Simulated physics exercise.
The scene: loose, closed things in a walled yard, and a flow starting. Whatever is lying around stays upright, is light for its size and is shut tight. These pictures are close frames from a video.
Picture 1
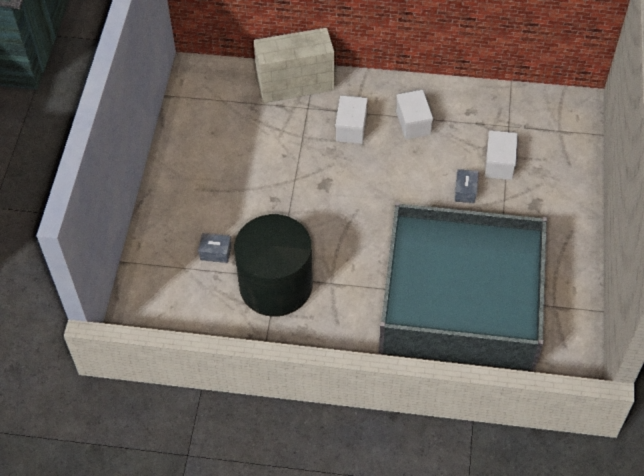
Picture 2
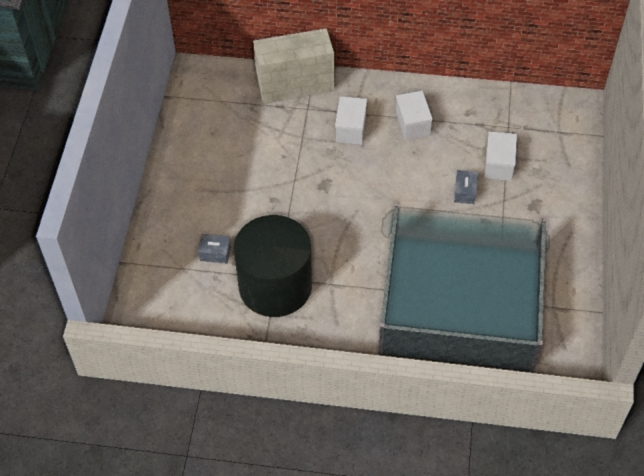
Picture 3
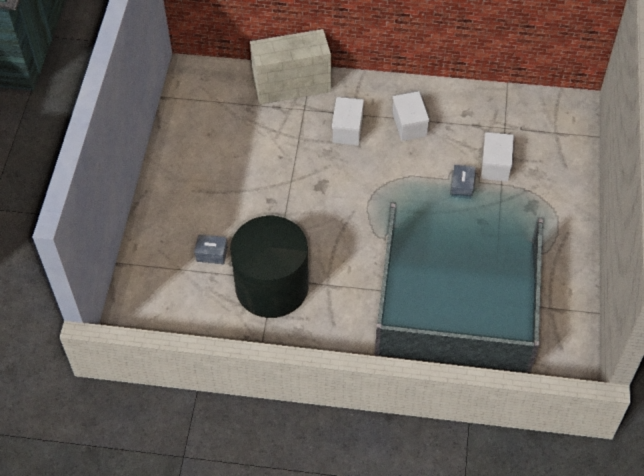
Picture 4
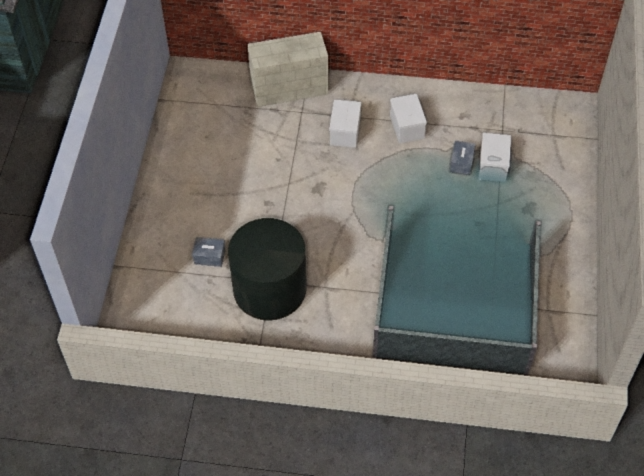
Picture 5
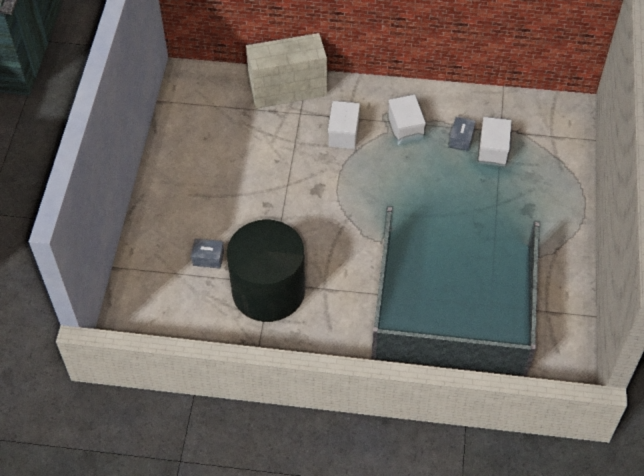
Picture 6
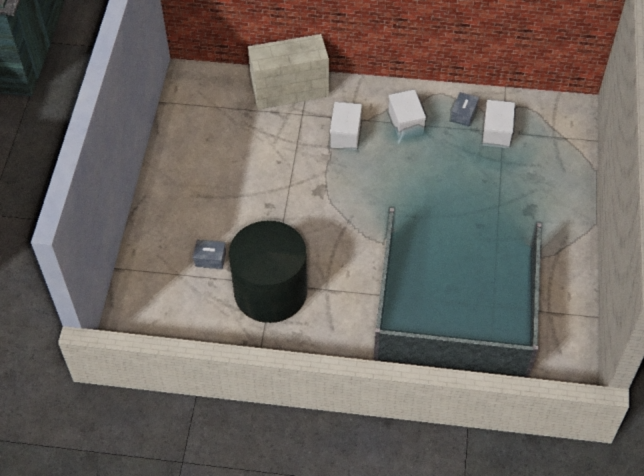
In a walled yard, water spreads from an open-ended tank and pushes small boxes toward the brick wall.
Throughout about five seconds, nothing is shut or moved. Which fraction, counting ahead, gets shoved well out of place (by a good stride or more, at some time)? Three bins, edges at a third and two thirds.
At minimum two thirds of the things get pushed well away.
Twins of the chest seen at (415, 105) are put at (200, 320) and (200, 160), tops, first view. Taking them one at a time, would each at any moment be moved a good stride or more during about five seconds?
Taking the two as listed, the first stopped before it and the second reached the mark.
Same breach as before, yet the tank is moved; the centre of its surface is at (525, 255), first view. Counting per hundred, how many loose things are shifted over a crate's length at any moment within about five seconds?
Estimate: Close to 100 per cent.
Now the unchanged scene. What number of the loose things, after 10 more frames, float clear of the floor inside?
By my reckoning the number comes out at 3.
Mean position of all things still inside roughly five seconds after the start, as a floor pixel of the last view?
Mean position: About (291, 230).
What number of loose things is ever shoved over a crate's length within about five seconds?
The count is 5.
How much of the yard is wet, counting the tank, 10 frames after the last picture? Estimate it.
Near 55 %.
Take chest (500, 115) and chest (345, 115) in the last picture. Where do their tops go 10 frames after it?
About (525, 71) and (309, 96).
A moment on, 3 of 5 are well off their spots; 1 afloat.
Next, 4 of 5 are well off their spots; 3 afloat.
Later, 4 of 5 are well off their spots; 3 afloat.
In the end, 5 of 5 are well off their spots, and 5 have been at some point; 5 afloat.
